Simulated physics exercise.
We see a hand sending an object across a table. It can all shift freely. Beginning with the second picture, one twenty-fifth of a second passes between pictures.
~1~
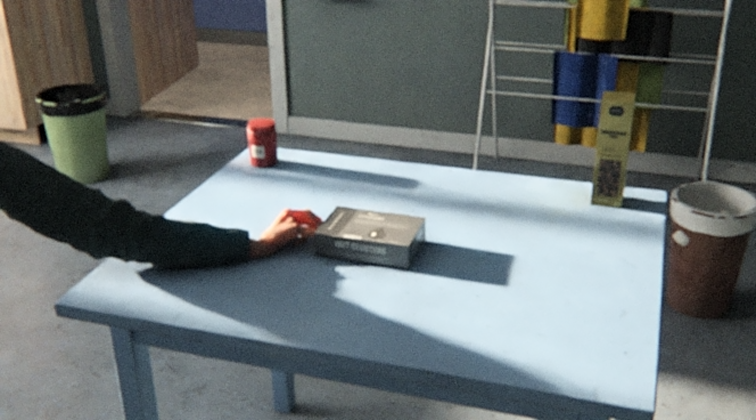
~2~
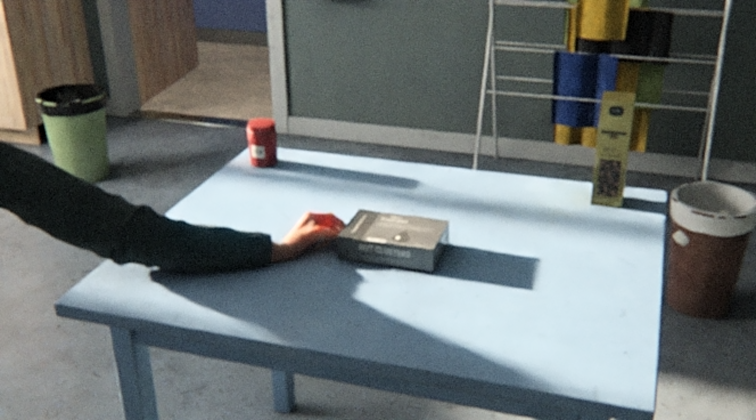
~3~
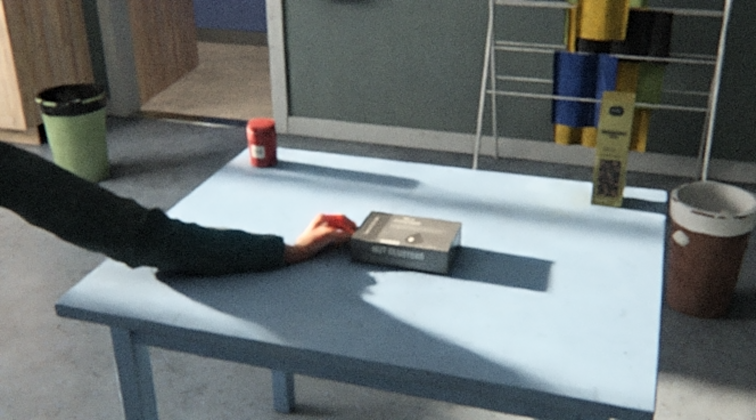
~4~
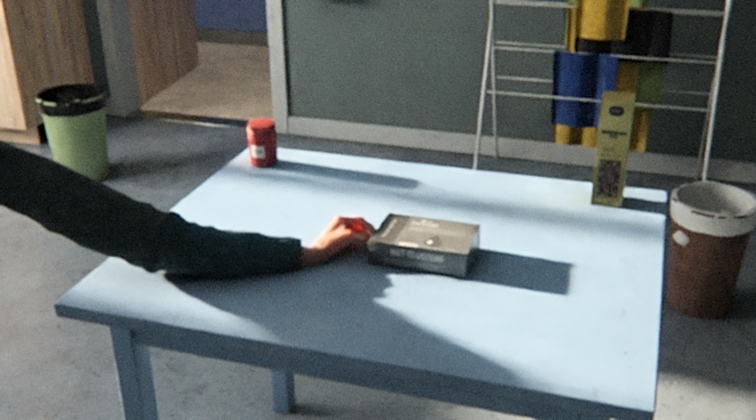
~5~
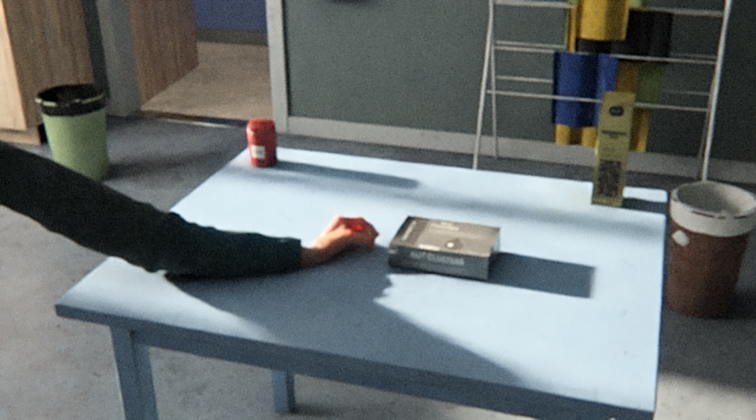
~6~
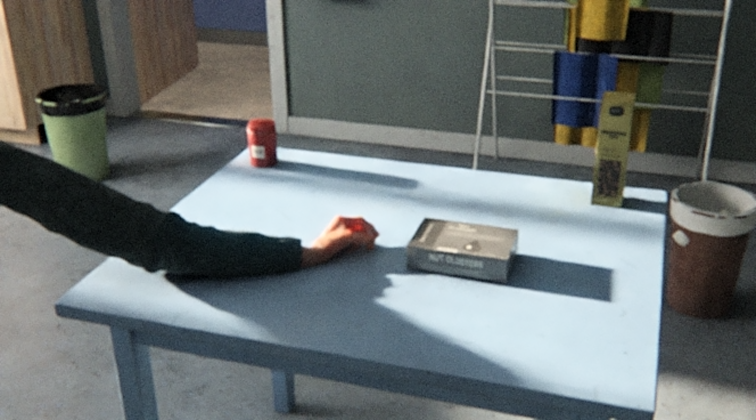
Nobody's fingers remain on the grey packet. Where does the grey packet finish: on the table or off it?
On the table.
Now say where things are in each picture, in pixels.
The first picture shows under the hand; grey packet (371, 236).
The second picture shows under the hand; grey packet (395, 240).
The third picture shows under the hand; grey packet (407, 241).
The fourth picture shows grey packet (426, 244).
The fifth picture shows grey packet (445, 247) moved a little.
The sixth picture shows grey packet (463, 249) moved a little.
Then, 0.10 s later than the last frame, grey packet moved about its own width near (499, 254).
Then, 0.20 s later than the last frame, grey packet moved about its own width near (521, 257).
When it is over, moved from the start, grey packet. End places, in pixels of the last picture, grey packet near (529, 258).
